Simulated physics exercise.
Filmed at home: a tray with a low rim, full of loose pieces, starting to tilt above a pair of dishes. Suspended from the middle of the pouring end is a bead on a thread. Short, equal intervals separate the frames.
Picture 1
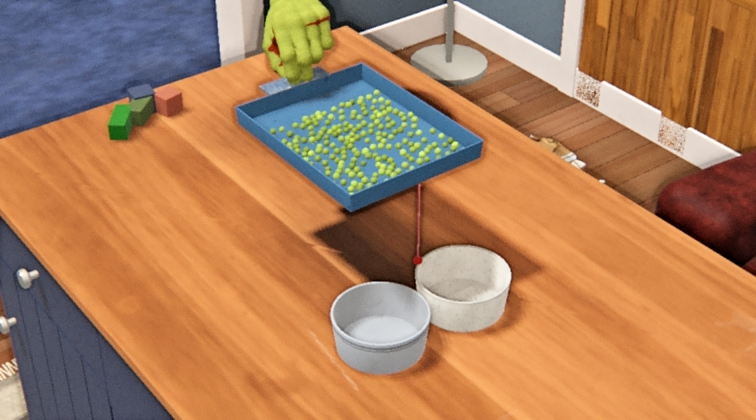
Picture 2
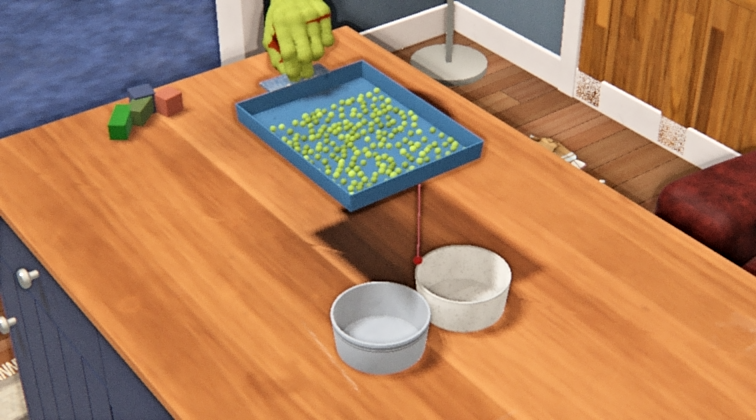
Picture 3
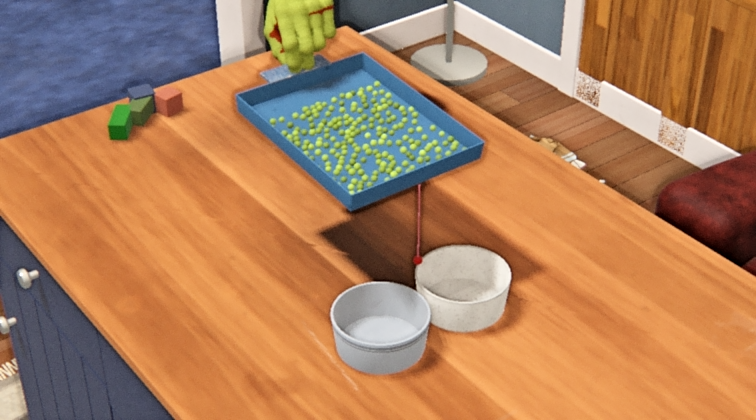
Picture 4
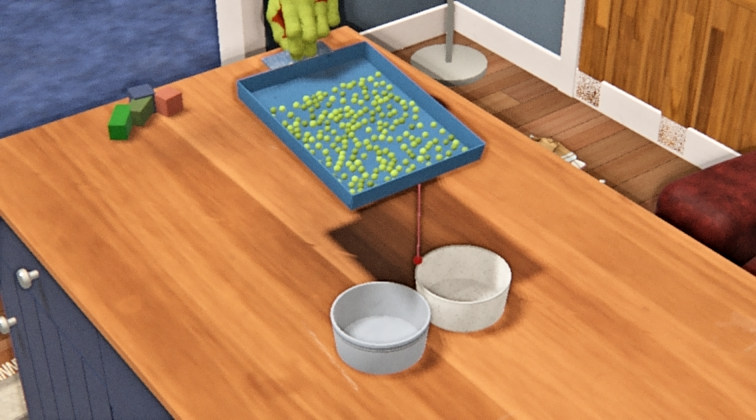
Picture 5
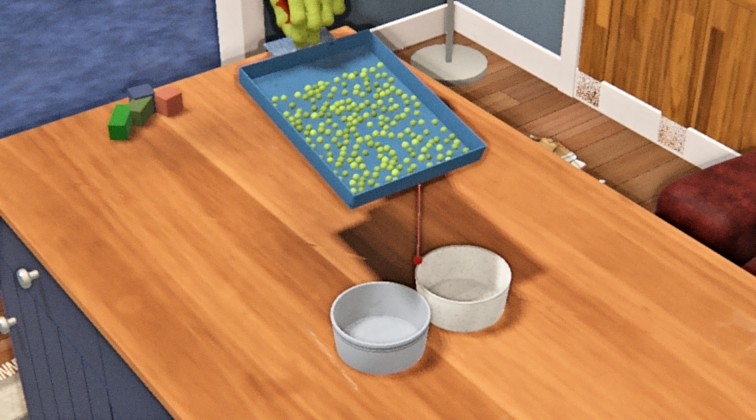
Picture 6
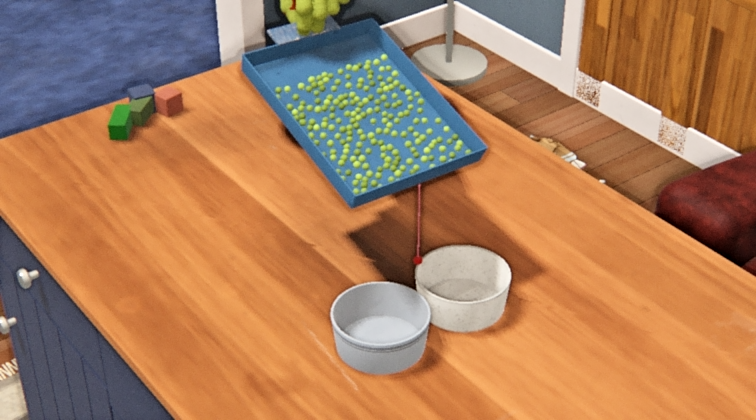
In this clip, a green hand holds a blue tray of small green balls above two empty dishes on a wooden counter, first nearly level, then gradually raising the far end so the tray slants toward the dishes.
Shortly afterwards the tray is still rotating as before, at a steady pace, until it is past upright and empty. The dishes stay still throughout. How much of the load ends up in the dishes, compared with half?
The dishes end up with more than half of it.
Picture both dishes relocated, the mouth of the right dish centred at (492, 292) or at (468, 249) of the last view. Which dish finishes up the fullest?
The first try favours the rightmost one, and the second try favours the rightmost one.
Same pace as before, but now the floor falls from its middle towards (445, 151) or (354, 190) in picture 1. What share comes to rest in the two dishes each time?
The first gives 40 %, the second 70 %.
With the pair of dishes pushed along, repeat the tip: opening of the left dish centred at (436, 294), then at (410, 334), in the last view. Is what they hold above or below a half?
Well, the bulk the first time and the bulk the second time.
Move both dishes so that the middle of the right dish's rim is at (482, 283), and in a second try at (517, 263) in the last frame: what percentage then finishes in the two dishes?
Near 80 % and 90 %.
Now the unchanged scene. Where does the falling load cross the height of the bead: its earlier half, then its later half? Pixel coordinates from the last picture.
First around (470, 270), afterwards around (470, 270).
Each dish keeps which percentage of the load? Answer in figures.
So the left dish gets 10 % of the load, while the right one gets 60 %.
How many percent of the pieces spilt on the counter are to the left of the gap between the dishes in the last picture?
Left share: Some 10 per cent.
Soon, tray tipped steeply; nearly all on the tray; a stray few in the air.
A while on, tray tipped right over; nearly all on the tray; a stray few in the right dish; a stray few outside both.
Towards the end, tray tipped past a quarter turn; a small part in the left dish; about two thirds in the right dish; about a quarter outside both.
Finally, tray tipped past a quarter turn; a small part in the left dish; about two thirds in the right dish; about a quarter outside both.
